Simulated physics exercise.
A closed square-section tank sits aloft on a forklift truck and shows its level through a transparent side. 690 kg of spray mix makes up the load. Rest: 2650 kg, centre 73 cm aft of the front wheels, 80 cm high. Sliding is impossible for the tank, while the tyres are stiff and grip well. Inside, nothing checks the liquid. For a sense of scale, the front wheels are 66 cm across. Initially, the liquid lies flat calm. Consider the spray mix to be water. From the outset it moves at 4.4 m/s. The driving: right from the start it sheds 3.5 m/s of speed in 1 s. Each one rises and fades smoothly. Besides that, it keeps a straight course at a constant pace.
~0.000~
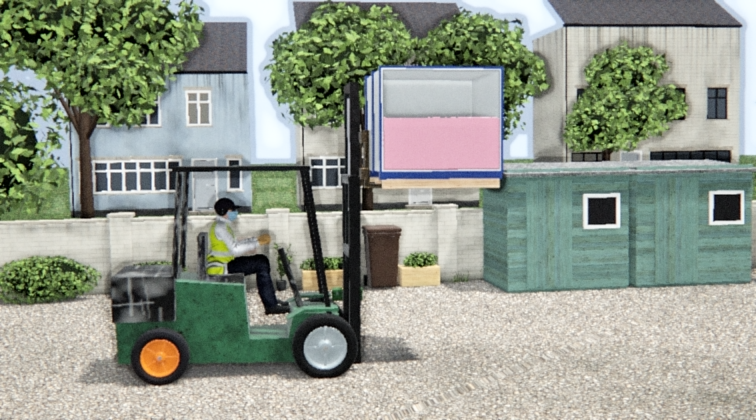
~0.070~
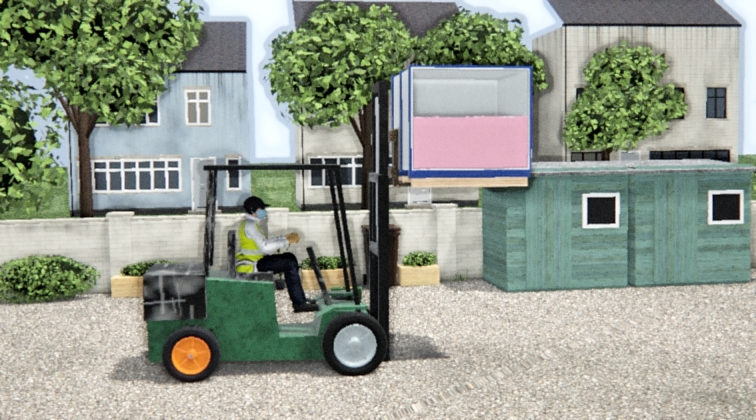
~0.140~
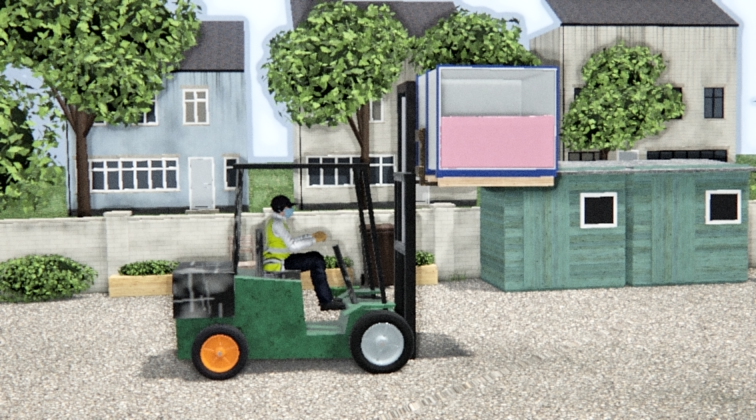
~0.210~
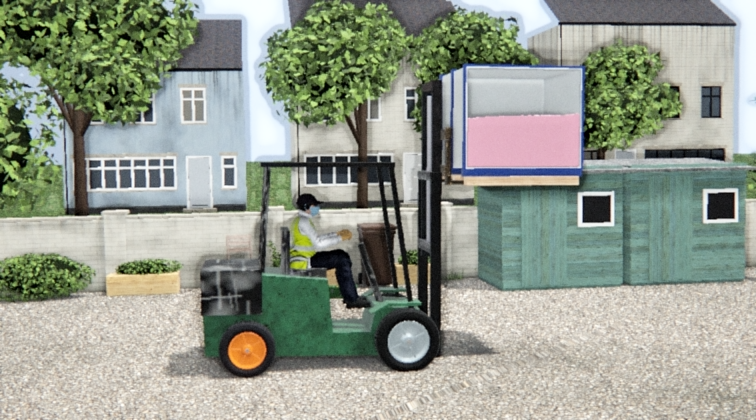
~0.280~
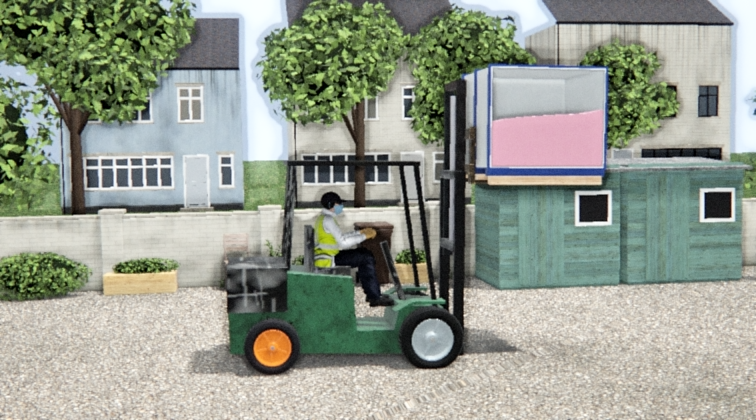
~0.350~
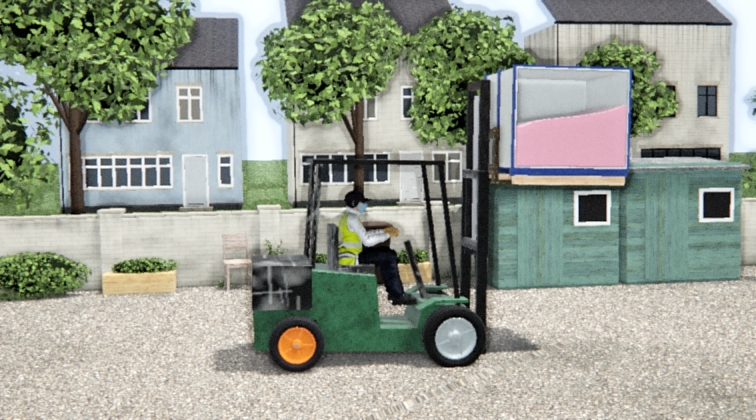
On a gravel yard before a low wall, trees and houses, a masked driver in a yellow vest steers a green forklift rightward, carrying a raised clear-sided tank of pink liquid. The liquid lies flat at first, then its surface tilts, rising toward the right side as the tank passes above green sheds.
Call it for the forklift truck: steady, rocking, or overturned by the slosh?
Overturned.
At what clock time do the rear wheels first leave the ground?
About 0.40 s.
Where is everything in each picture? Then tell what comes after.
In the first frame, it reaches (483, 119) at the front; it reaches (399, 120) at the back; it rides level; the front is on the right; a wheel hub at (326, 349).
In the second frame, it reaches (512, 118) at the front; it reaches (429, 119) at the back; it rides level.
In the third frame, it reaches (539, 118) at the front; it reaches (456, 119) at the back; it rides level.
In the fourth frame, it reaches (564, 116) at the front; it reaches (483, 120) at the back; it rides level.
In the fifth frame, it reaches (588, 115) at the front; it reaches (507, 121) at the back; it rides level.
In the sixth frame, it reaches (612, 112) at the front; it reaches (532, 124) at the back; the machine is 1° nose down; a wheel hub at (457, 340).
Then, 0.40 s in, the lean is 1° nose down, the rear 2 cm in the air; the liquid stands 40 cm at the back and 61 cm at the front.
Then, 0.65 s in, the lean is 6° nose down, the rear 15 cm in the air; the liquid stands 26 cm at the back and 81 cm at the front.
Then, 0.95 s in, the lean is 17° nose down, the rear 45 cm in the air; the liquid stands 16 cm at the back and 95 cm at the front.
Then, 1.55 s in, it has passed 50° nose down and is going over.
